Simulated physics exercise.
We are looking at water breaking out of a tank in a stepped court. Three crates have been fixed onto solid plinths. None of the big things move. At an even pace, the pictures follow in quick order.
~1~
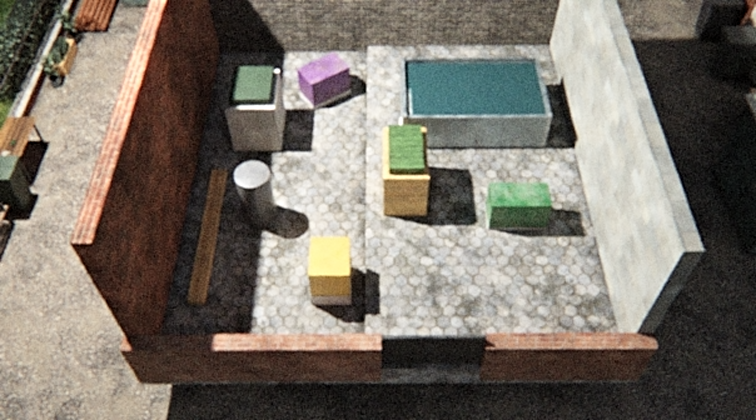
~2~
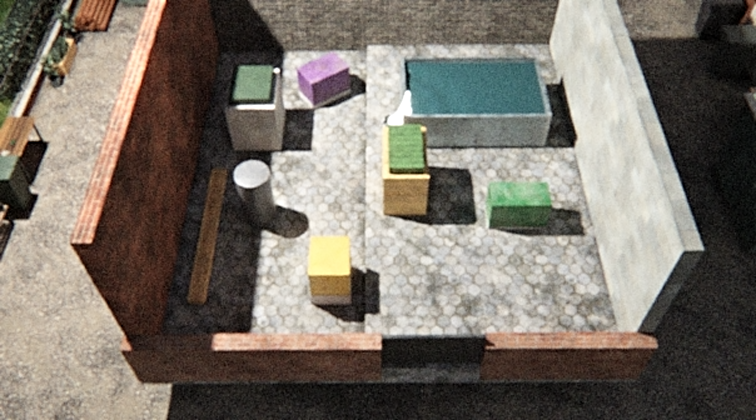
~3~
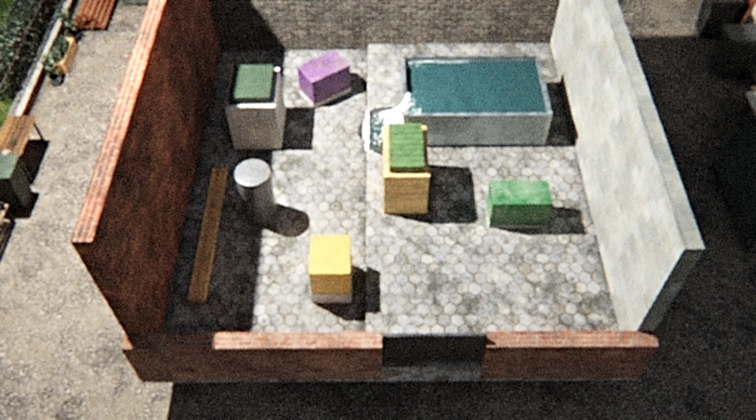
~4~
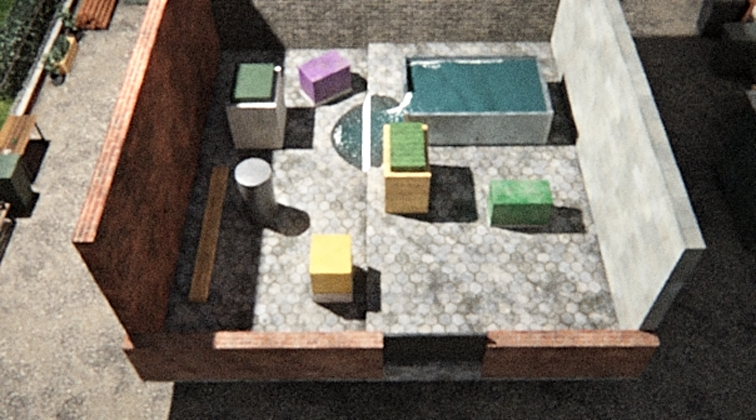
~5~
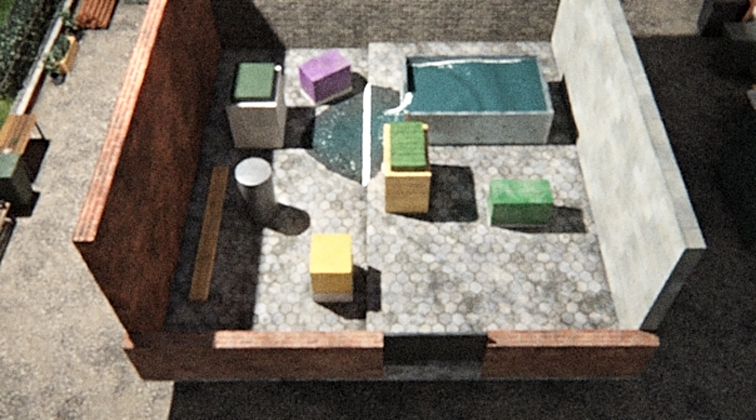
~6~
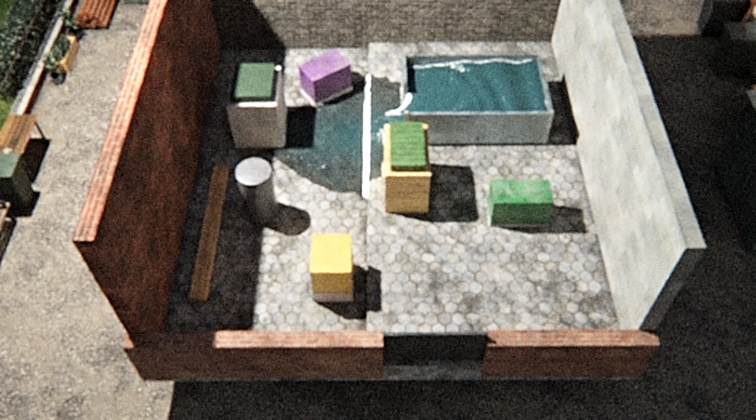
Water pours from the left side of the tank and spreads leftward across the paved court.
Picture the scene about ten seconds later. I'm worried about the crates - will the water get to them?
Here is how it goes: The purple crate gets water on it; the green crate is spared; the yellow crate is spared.
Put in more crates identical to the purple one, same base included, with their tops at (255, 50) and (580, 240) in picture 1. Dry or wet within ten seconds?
In the listed order, the first crate gets reached while the second remains untouched.
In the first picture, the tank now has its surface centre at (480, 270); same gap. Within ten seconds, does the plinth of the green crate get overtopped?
Result - green crate stays clear.
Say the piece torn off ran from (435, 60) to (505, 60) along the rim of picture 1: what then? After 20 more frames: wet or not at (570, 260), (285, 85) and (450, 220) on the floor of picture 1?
Place one: Reached by the flood. Place two: Reached by the flood. Place three: Spared by the leak.
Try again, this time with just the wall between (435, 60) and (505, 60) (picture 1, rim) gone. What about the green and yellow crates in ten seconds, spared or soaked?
My reading: Green gets drenched, yellow stays untouched.
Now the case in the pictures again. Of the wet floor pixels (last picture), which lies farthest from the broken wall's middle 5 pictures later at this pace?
Point: (196, 176) in the last picture's pixels.
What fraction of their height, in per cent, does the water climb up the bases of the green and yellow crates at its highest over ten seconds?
About 0 % and 60 %.
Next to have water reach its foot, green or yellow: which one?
It's the yellow-painted one.
A moment on, water covers 20 % of the floor; the purple crate water round its plinth, the green crate not reached, the yellow crate not reached.
Next, water covers 35 % of the floor; the purple crate water round its plinth, the green crate not reached, the yellow crate water round its plinth.
Then, water covers 45 % of the floor; the purple crate water round its plinth, the green crate not reached, the yellow crate water round its plinth.
Later, water covers 50 % of the floor; the purple crate water round its plinth, the green crate not reached, the yellow crate water round its plinth.
In the end, water covers 50 % of the floor; the purple crate was topped, the green crate stayed above the water, the yellow crate stayed above the water.
